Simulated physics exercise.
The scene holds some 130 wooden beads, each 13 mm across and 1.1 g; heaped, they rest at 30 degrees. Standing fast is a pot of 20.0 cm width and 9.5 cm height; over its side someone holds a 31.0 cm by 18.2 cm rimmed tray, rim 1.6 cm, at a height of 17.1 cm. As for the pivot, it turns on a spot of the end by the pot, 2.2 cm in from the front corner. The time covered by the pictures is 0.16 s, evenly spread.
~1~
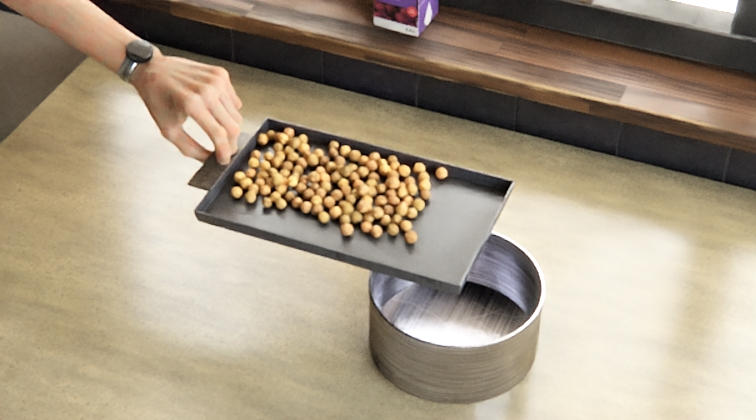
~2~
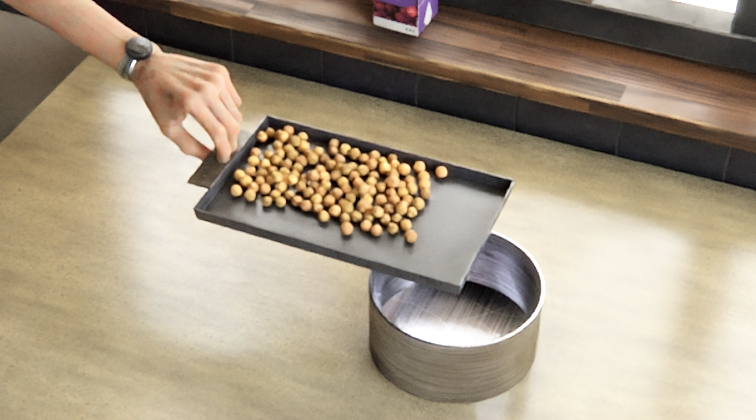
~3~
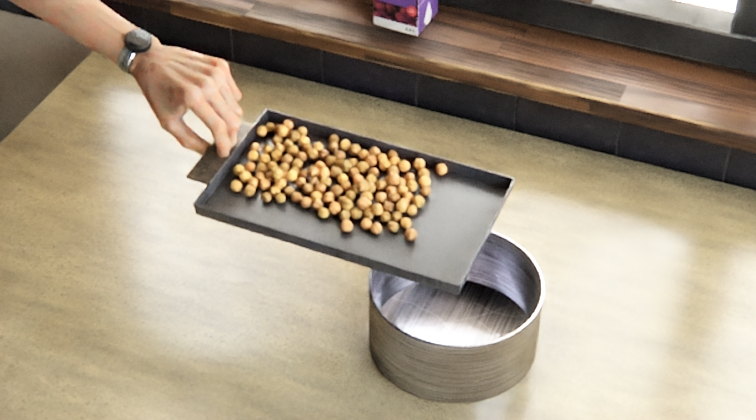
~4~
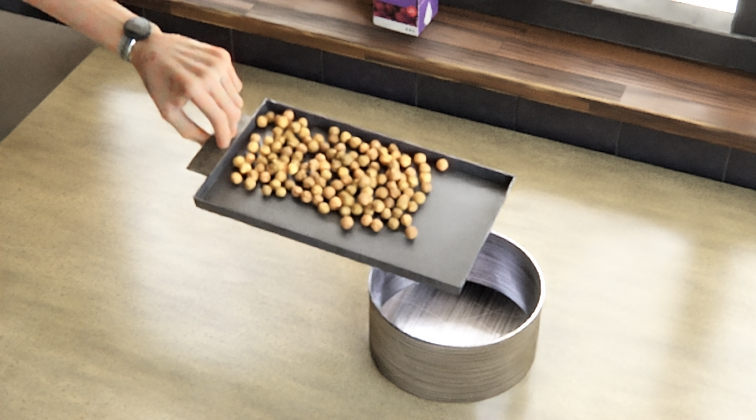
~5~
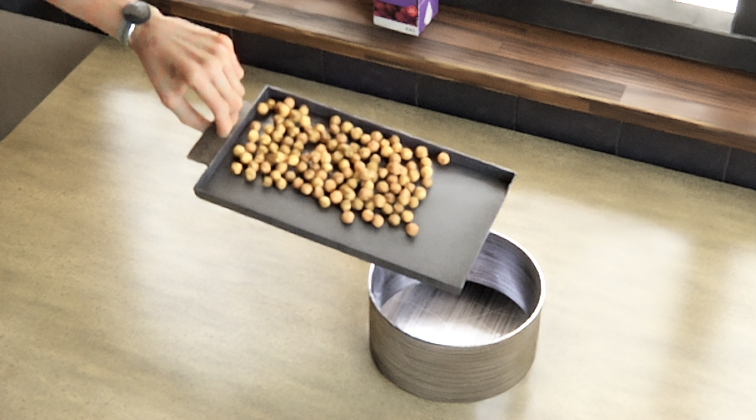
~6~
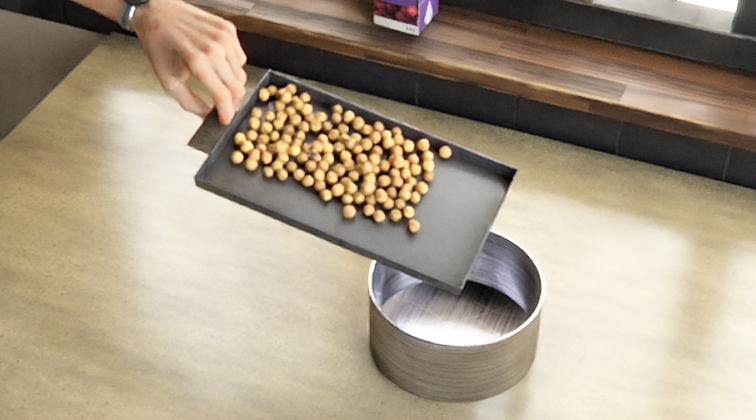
The footage shows a hand wearing a watch gradually raising the left end of a dark rimmed tray above a round pot on a countertop, while the many small wooden beads stay clustered toward the tray's left side.
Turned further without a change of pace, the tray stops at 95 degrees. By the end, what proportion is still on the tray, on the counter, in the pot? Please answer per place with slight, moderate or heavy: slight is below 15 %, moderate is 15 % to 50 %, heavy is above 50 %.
Per place: Tray slight, counter heavy, pot slight.
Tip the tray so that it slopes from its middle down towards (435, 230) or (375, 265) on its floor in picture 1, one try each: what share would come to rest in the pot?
The share comes to about 30 in a hundred, then about 0 in a hundred.
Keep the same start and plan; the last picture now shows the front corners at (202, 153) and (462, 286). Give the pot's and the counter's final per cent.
The pot gets 5 and the counter 95.
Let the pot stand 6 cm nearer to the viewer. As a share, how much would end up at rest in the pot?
It would come to roughly 40 percent.
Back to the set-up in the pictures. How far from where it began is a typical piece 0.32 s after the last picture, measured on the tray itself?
Roughly 9 cm.
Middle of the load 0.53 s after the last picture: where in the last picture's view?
Somewhere about (477, 292) in the last view.
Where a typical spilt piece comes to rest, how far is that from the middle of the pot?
24 cm.
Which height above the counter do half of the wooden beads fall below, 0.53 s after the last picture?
I'd say near 20 cm.
Then, 0.32 s after the last picture, tilt 53 degrees; the tray holds 100 %, the pot 0 %.
Then, 0.53 s after the last picture, tilt 80 degrees; the tray holds 60 %, the pot 0 %.
Then, 0.86 s after the last picture, tilt 95 degrees; the tray holds 5 %, the pot 0 %.
In the end, tray 0 %, counter 100 %, pot 0 %.
